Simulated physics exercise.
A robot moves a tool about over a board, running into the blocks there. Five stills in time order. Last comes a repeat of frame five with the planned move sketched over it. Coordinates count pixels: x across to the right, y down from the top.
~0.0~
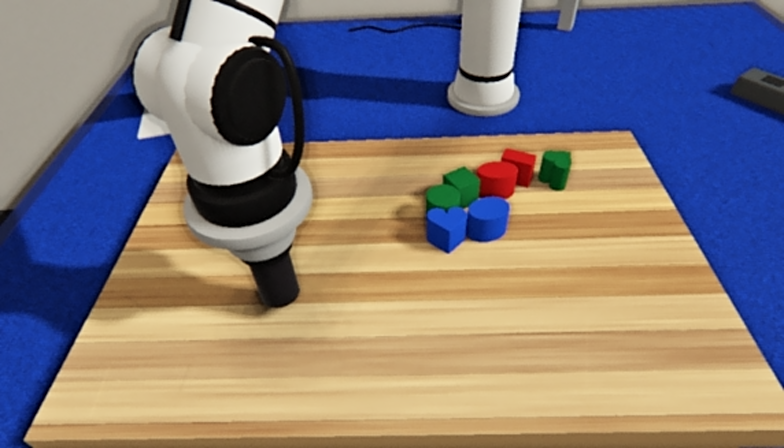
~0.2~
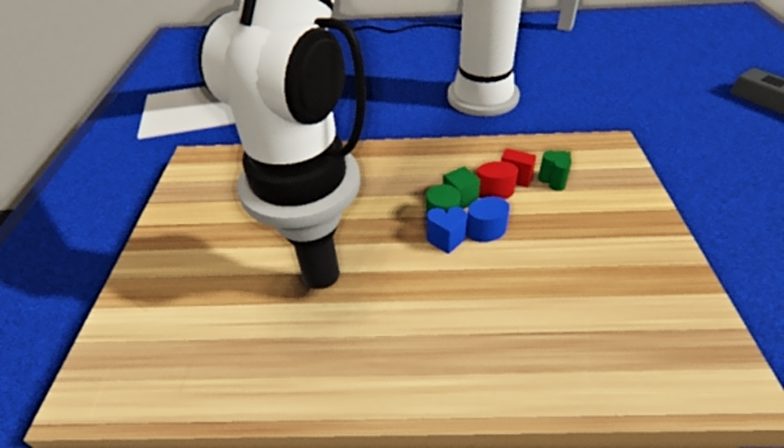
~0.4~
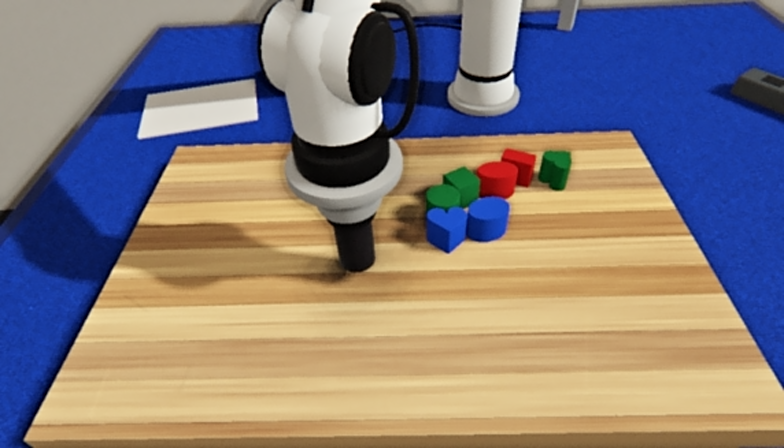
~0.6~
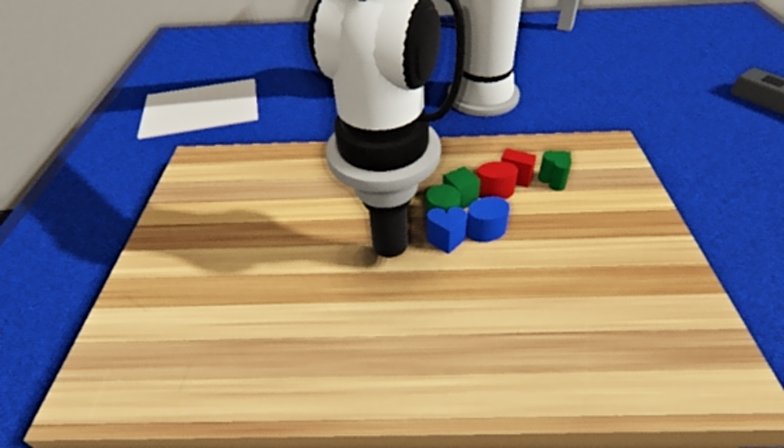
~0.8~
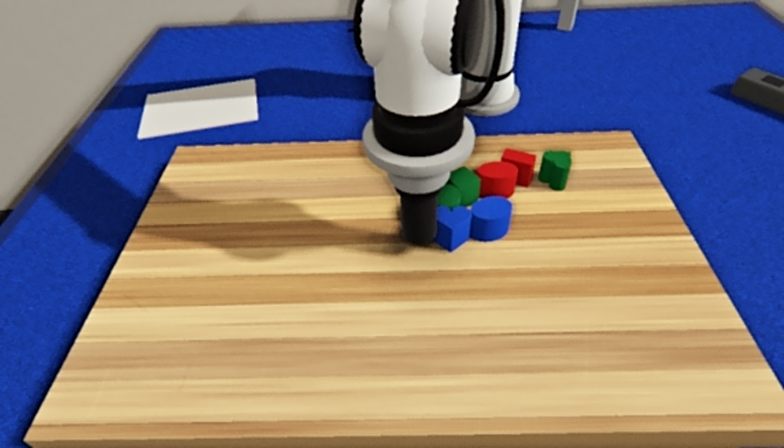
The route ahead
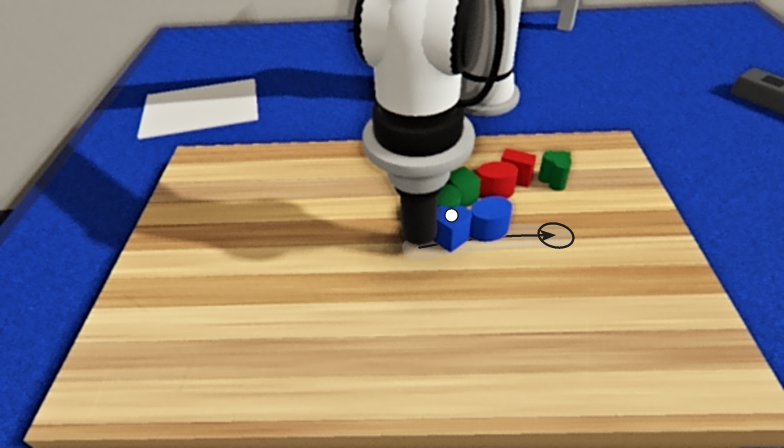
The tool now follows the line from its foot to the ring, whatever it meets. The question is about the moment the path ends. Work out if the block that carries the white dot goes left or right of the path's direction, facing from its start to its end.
So, looking from the first point of the path to the last, the block that carries the white dot moves rightwards.
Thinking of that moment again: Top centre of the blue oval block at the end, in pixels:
In the picture, that point is around (600, 192).
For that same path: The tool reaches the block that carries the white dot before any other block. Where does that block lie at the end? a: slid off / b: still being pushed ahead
My answer is option b.
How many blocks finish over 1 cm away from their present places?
Going by the path, two blocks will move.
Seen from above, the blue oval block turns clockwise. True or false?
The statement is incorrect.
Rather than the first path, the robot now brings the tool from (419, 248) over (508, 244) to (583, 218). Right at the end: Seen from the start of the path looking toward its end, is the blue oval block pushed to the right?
In short: No.
The drawn path runs from (419, 248) over (464, 240) and (510, 236) to (556, 235); the dot is on the blue heart.
The first path, step by step. One third of the way, tool at (466, 225); green disc at (445, 192); blue heart at (498, 211), turned 40° clockwise; blue oval block at (532, 203), turned 45° anticlockwise.
Two thirds of the way, tool at (512, 221); green disc at (445, 192); blue heart at (547, 215), turned 45° clockwise; blue oval block at (563, 200), turned 105° anticlockwise.
At the end, tool at (560, 220); green disc at (445, 192); blue heart at (597, 213), turned 40° clockwise; green four-sided block not moved; blue oval block at (600, 192), turned 145° anticlockwise.
